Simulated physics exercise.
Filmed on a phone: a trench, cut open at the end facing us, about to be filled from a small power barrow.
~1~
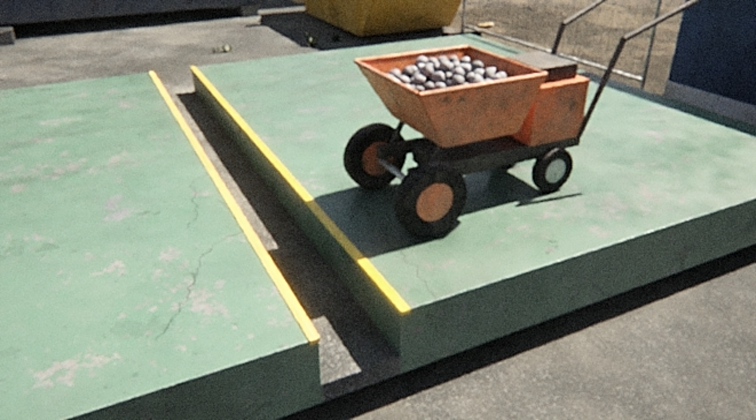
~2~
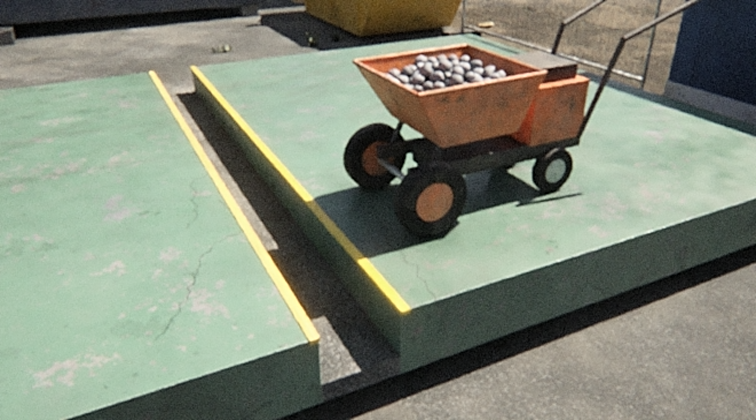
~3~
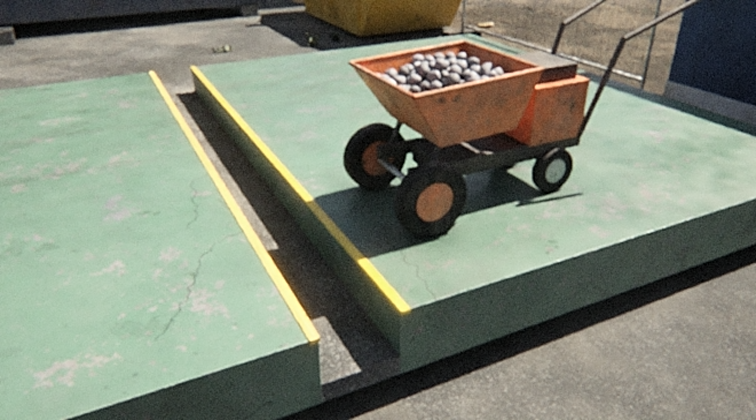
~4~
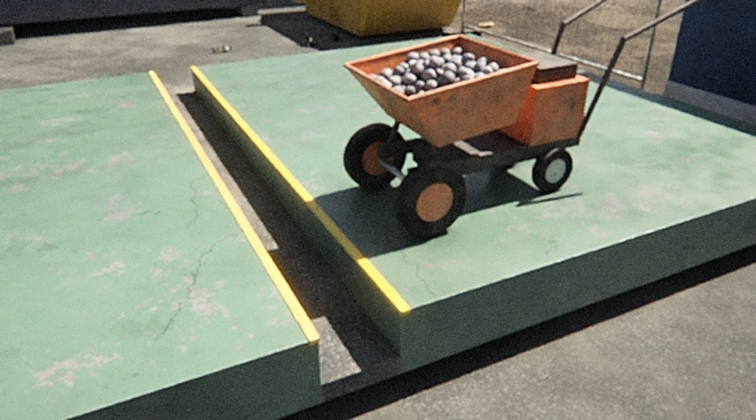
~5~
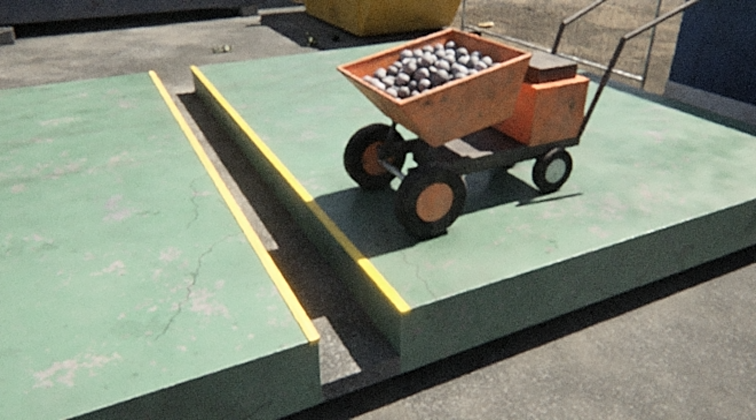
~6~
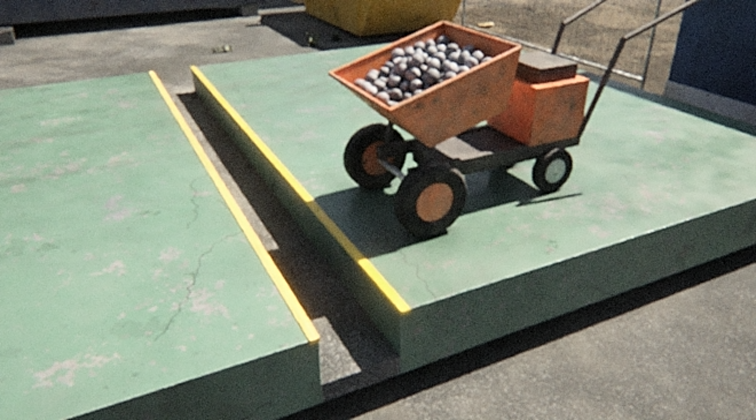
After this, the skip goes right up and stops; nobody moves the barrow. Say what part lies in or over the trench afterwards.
The trench ends with more than half of it.
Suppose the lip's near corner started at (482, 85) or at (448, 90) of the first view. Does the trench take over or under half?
The first try: The larger part. The second: The larger part.
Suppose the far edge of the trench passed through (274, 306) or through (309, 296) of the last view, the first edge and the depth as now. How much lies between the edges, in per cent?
Roughly 90 per cent, and 50 per cent.
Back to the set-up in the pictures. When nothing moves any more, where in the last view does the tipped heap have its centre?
At about (281, 265).
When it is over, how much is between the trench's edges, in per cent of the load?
Near 75 %.
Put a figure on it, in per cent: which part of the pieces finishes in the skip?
It comes to 0 per cent or so.
Just after the last frame, skip tipped steeply; every one in the skip.
A moment on, skip tipped right over; the larger part in the skip; about a tenth in or heaped over the trench; about a tenth beyond it; about a tenth falling.
Further on, skip tipped right over; about a tenth in the skip; roughly two thirds in or heaped over the trench; roughly a quarter beyond it.
When it is over, skip tipped right over; the larger part in or heaped over the trench; roughly a quarter beyond it.
